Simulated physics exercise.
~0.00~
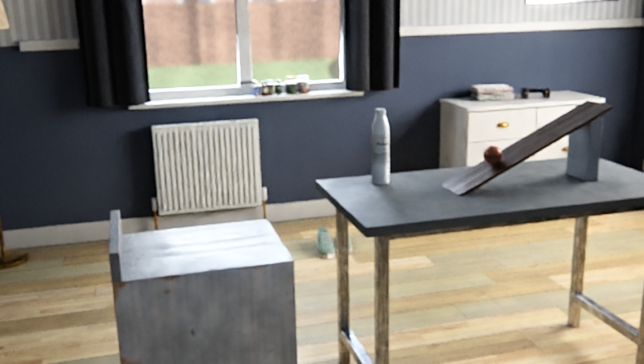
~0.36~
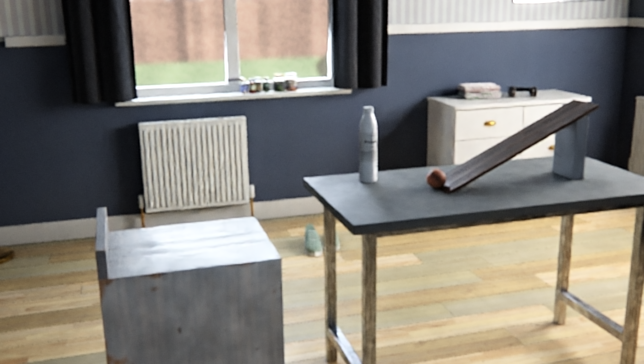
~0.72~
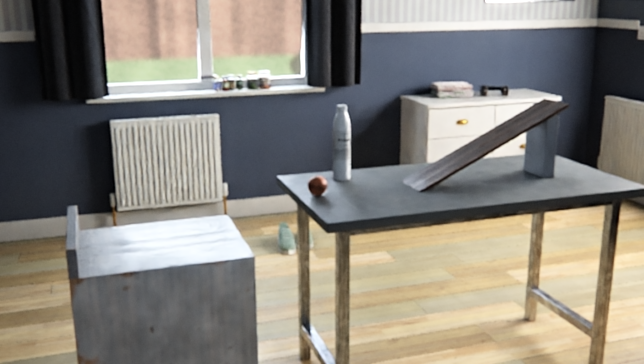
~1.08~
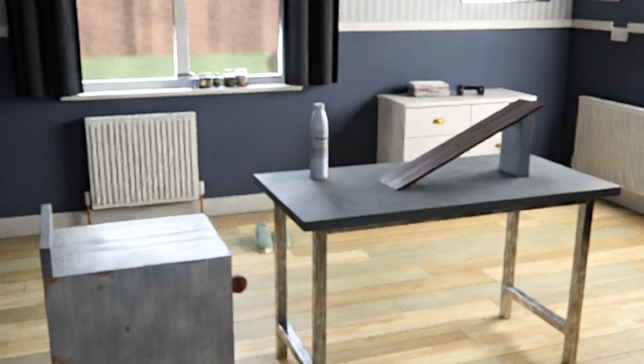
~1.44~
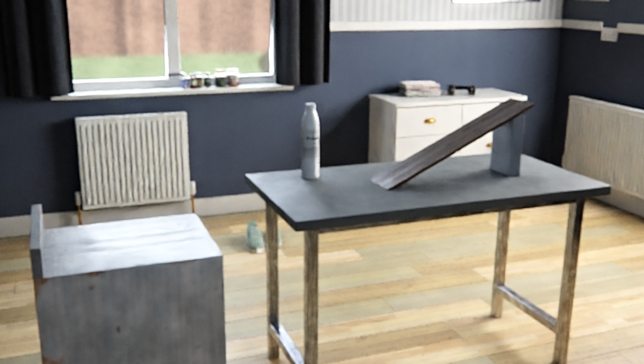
The video shows a small orange ball rolling down a ramp on a dark table, passing a standing white bottle, and leaving the left edge. It drops into the gap before a lower grey block and goes out of sight, while the bottle stays upright.
